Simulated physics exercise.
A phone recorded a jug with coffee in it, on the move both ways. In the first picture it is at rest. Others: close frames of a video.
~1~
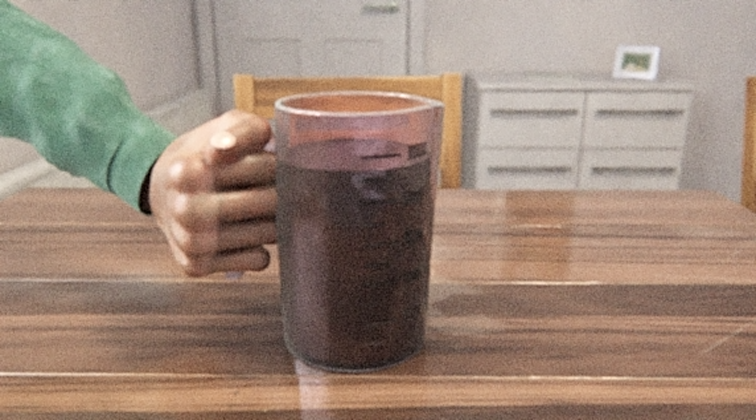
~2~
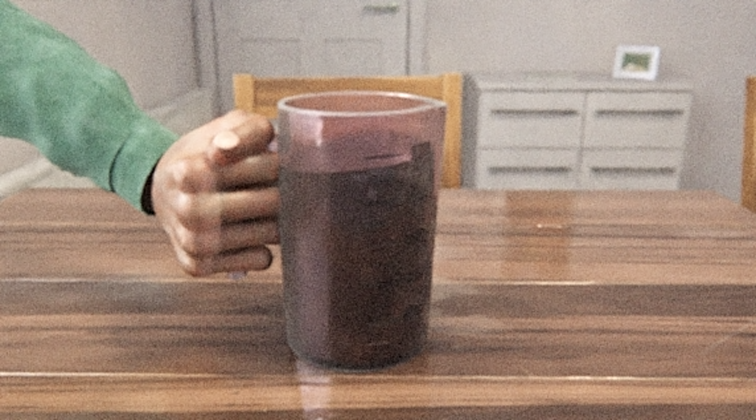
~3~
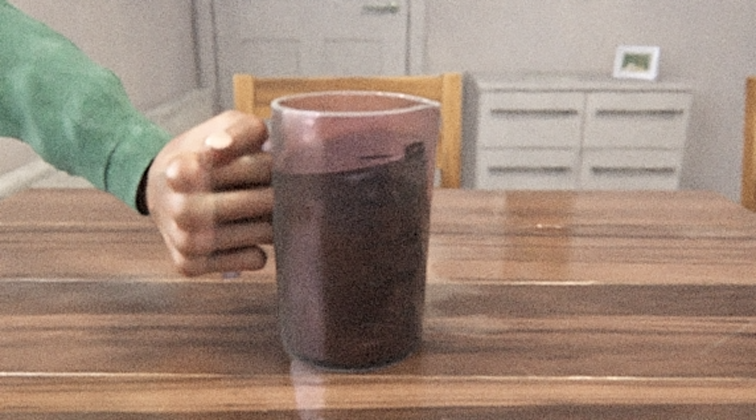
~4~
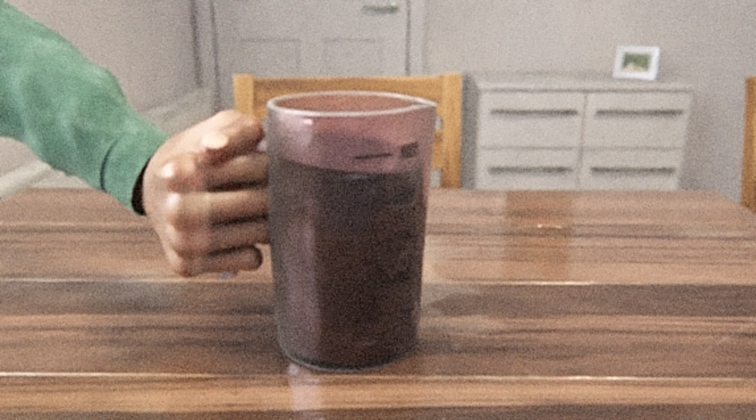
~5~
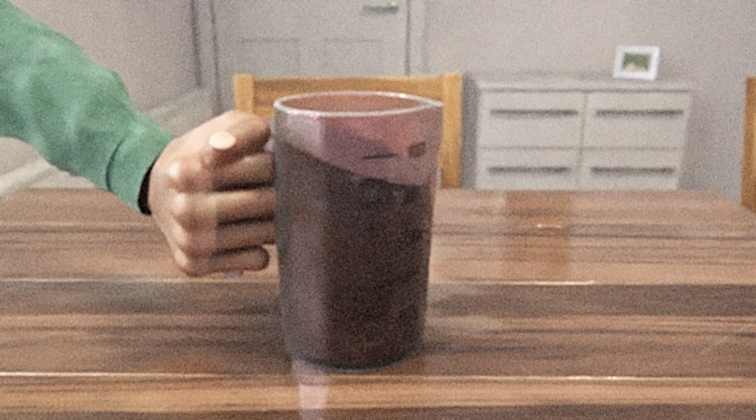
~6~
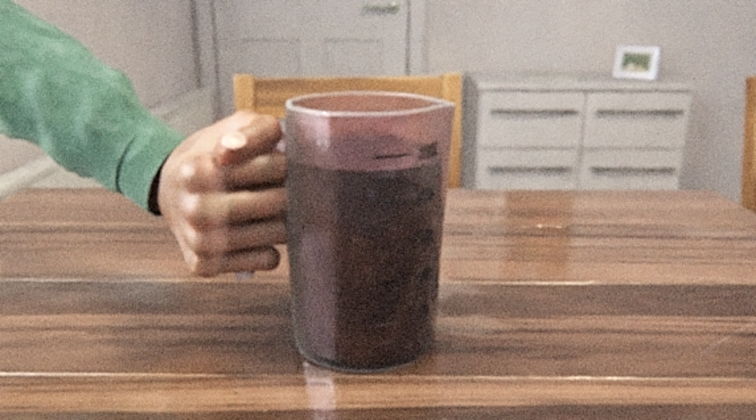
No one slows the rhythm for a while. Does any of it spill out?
Yes, it lets some out.
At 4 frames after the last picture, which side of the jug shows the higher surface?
That would be on the left flank.
A moment on, the highest wave so far goes over the rim.
When it is over, the highest wave so far goes over the rim; some is on the top.
